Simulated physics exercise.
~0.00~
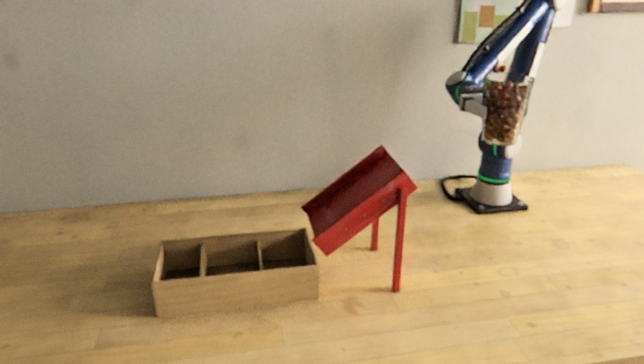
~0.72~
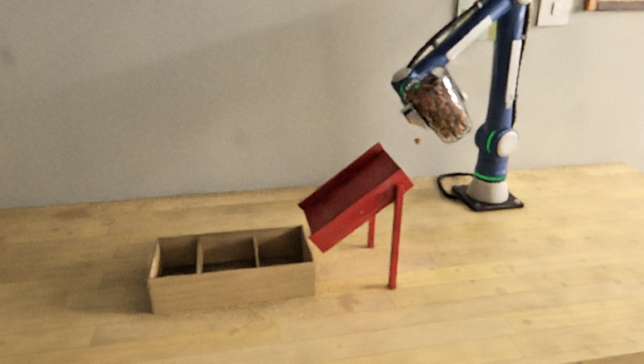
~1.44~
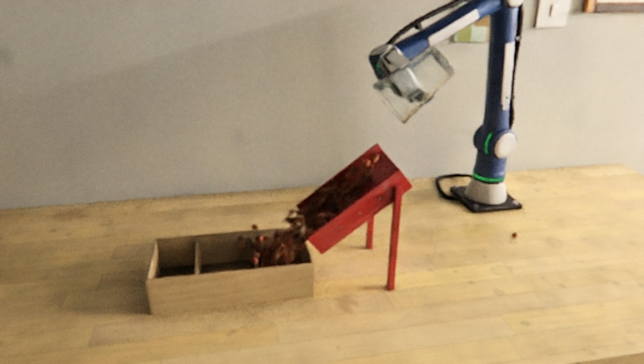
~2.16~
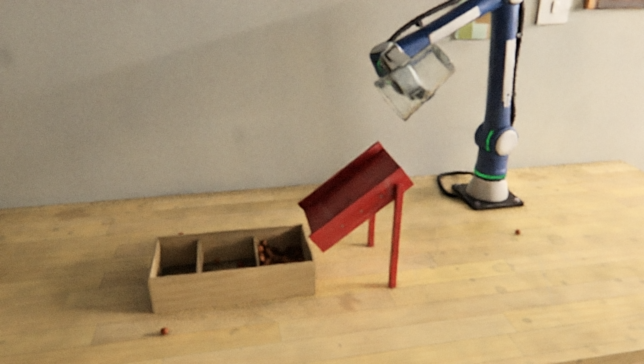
Robot arm tipping a clear beaker of hazelnuts onto a red chute, most sliding into the nearest compartment of a wooden box.
